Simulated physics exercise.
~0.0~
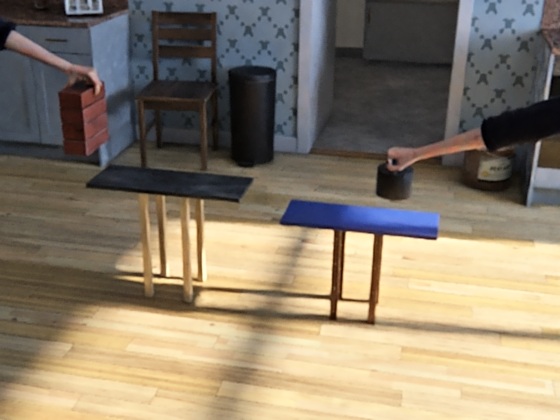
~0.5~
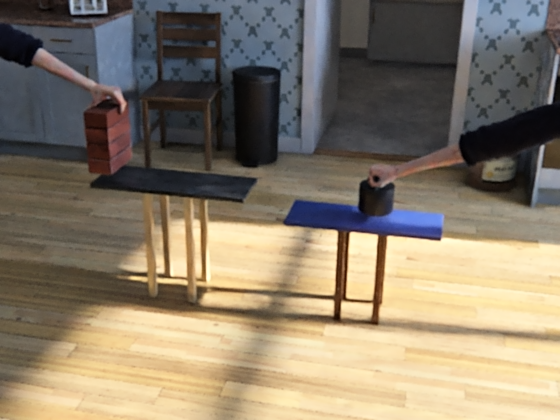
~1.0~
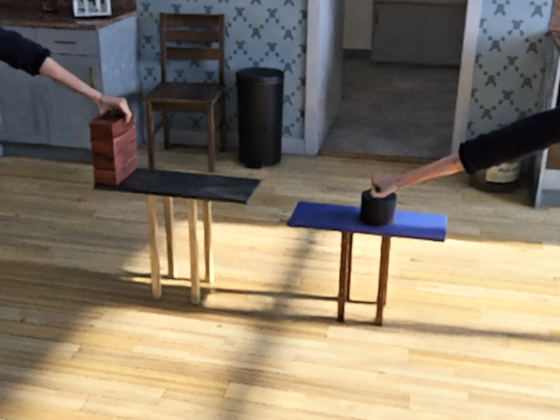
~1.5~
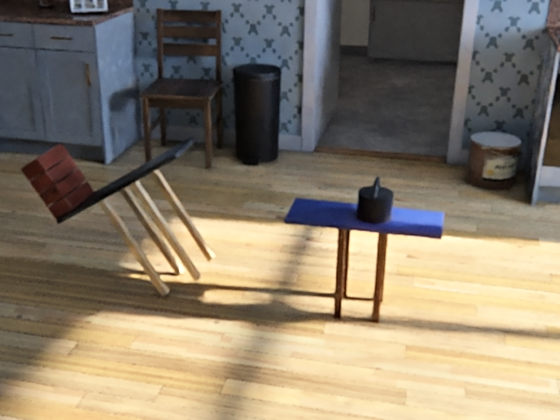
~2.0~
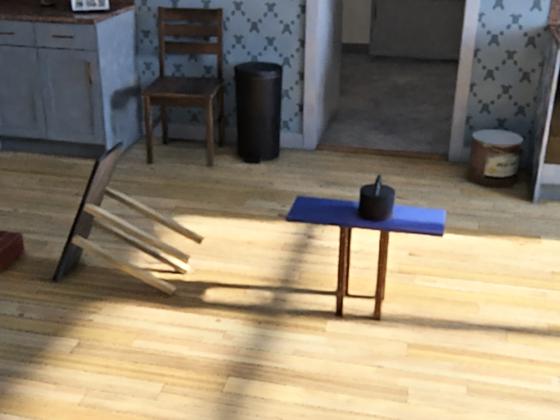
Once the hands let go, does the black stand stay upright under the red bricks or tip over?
The black stand tips over to the left and the bricks slide off onto the floor. The blue trestle stays standing with the black object on top.
A black stand tips left after hands release its bricks, while a loaded blue trestle stands.
